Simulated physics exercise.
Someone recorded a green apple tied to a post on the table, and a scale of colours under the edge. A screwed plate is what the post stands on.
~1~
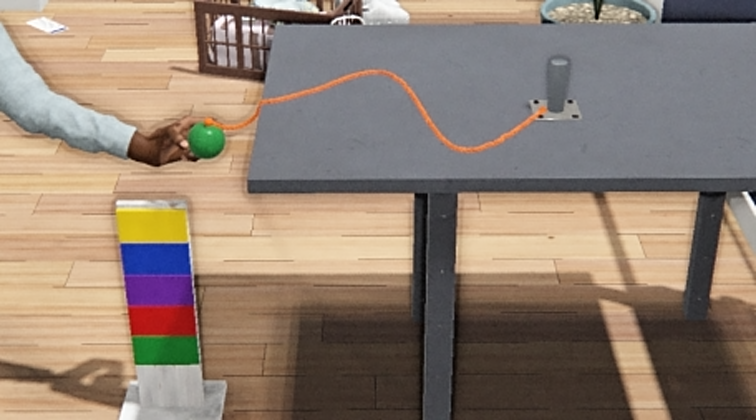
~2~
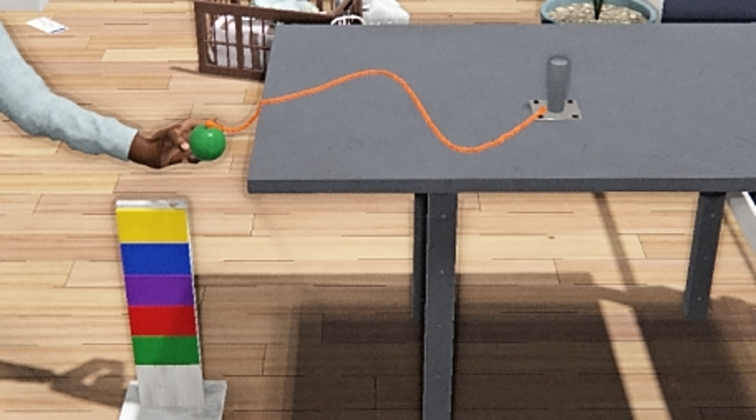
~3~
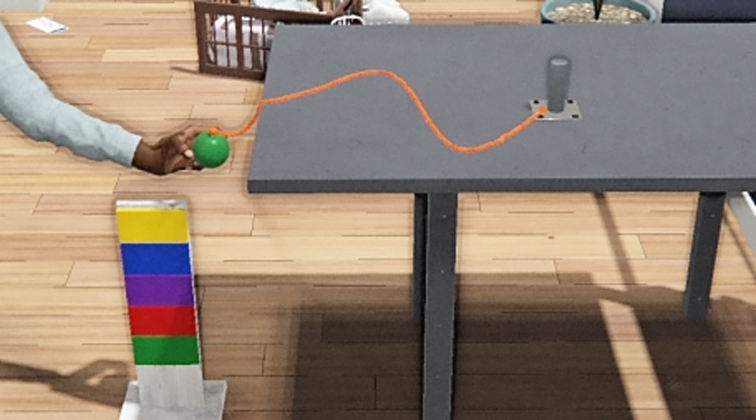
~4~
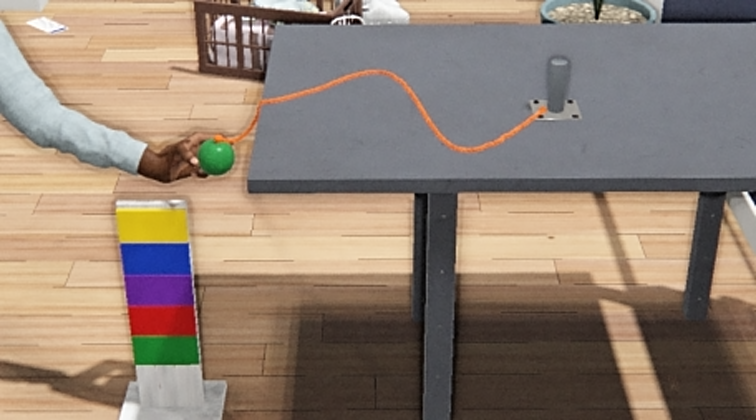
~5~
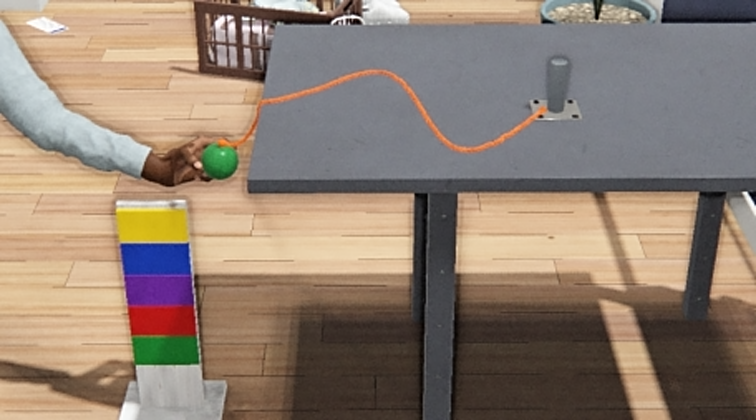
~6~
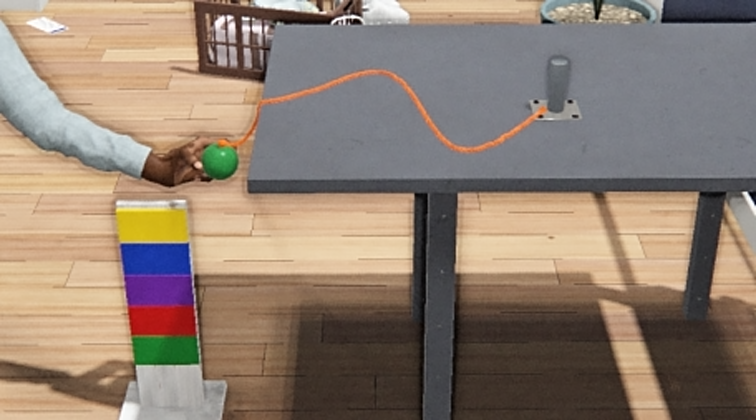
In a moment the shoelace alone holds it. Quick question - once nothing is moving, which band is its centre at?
The green band, I would say.
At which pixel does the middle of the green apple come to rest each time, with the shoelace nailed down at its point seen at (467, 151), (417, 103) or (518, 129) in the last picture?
Roughly (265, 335), (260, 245) and (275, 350).
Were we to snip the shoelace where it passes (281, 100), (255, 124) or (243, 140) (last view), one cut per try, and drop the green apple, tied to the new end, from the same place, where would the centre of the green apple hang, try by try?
Roughly (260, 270), (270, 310), (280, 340).
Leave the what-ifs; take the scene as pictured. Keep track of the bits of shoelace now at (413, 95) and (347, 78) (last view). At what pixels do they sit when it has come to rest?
Final positions are (274, 114) and (265, 203), in that order.
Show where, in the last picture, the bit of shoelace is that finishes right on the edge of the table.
Check around (406, 88) - that's where it is.
Early on, apple near (274, 322); level with red.
Midway, apple near (267, 353); level with green.
Finally, apple near (280, 361); level with green. Its centre hangs level with the green band.
